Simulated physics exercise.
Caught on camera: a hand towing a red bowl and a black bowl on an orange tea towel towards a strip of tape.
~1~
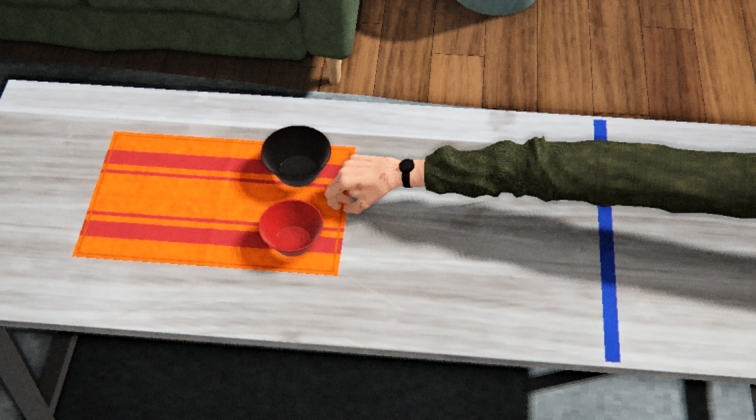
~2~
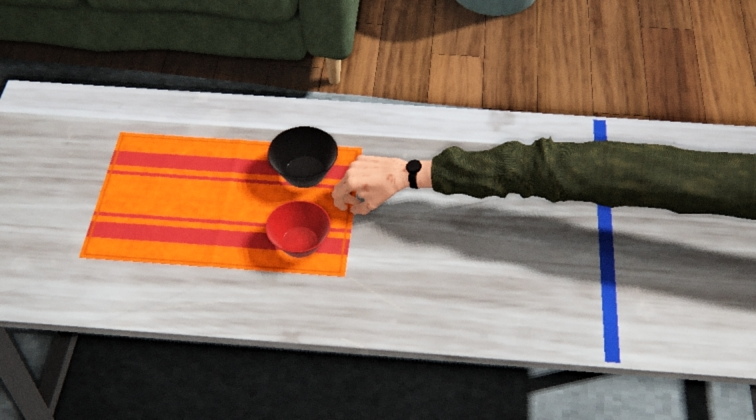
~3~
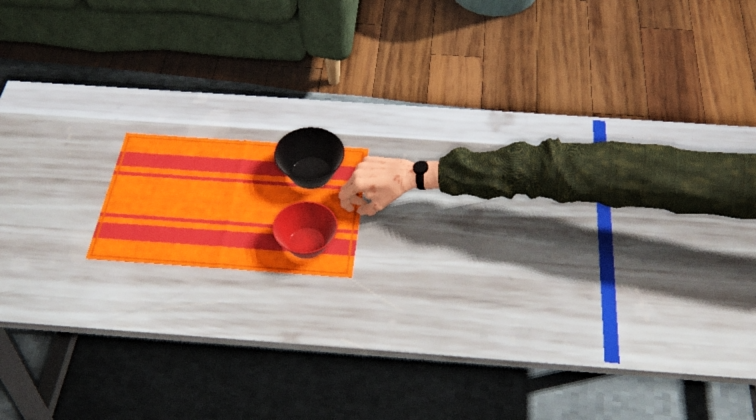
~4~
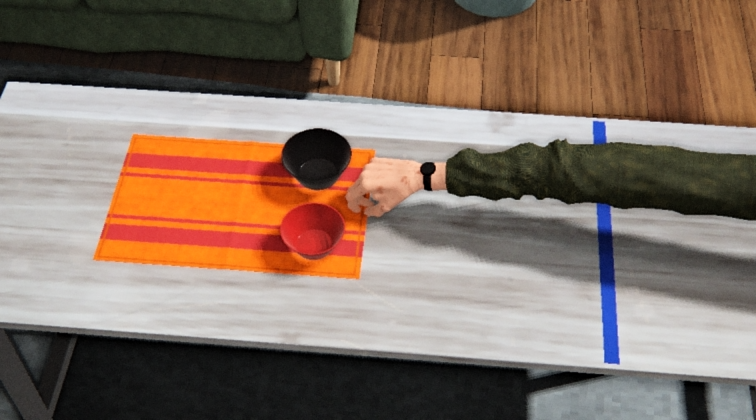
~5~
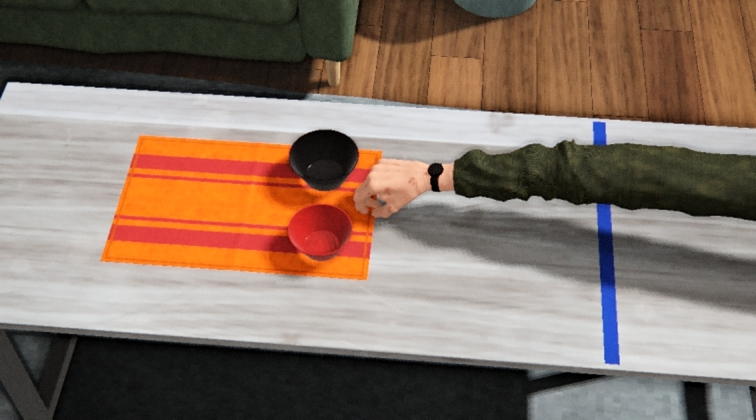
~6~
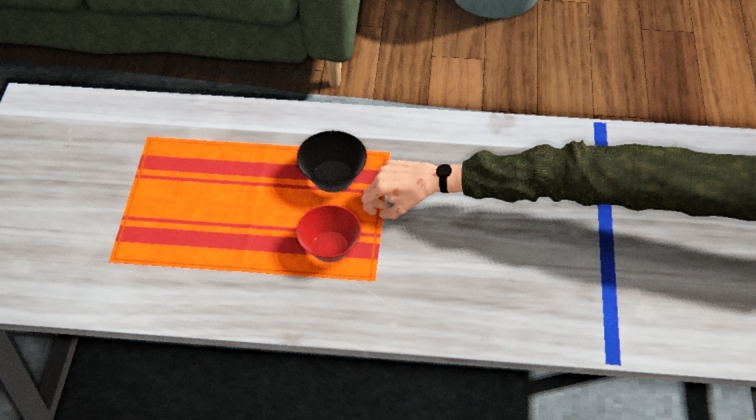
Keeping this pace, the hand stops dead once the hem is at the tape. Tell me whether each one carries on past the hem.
The red bowl stops short of it. The black bowl stops short of it.
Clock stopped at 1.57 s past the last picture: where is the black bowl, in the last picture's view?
At that time it is roughly at (551, 181).
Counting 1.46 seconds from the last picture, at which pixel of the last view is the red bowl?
(550, 254).
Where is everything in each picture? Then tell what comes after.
The first frame shows tea towel end (338, 276); red bowl (291, 225); black bowl (296, 151); tape (612, 338).
The second frame shows tea towel end (344, 277), far hem (79, 257); black bowl (303, 152).
The third frame shows tea towel end (352, 278); red bowl (305, 227).
The fourth frame shows tea towel end (359, 279), far hem (93, 260); black bowl (316, 154).
The fifth frame shows tea towel end (367, 280); red bowl (320, 229).
The sixth frame shows tea towel end (375, 282), far hem (109, 262); red bowl (329, 230); black bowl (332, 156); tape (612, 341).
Then, 1.46 s after the last picture, hem at the tape; red bowl on the cloth near (550, 254); black bowl on the cloth near (541, 181).
Then, 1.57 s after the last picture, hem at the tape; red bowl on the cloth near (561, 255); black bowl on the cloth near (551, 181).
At rest, hem at the tape; red bowl on the cloth near (561, 255); black bowl on the cloth near (551, 181). The red bowl keeps its seat and the black bowl stays on the cloth.
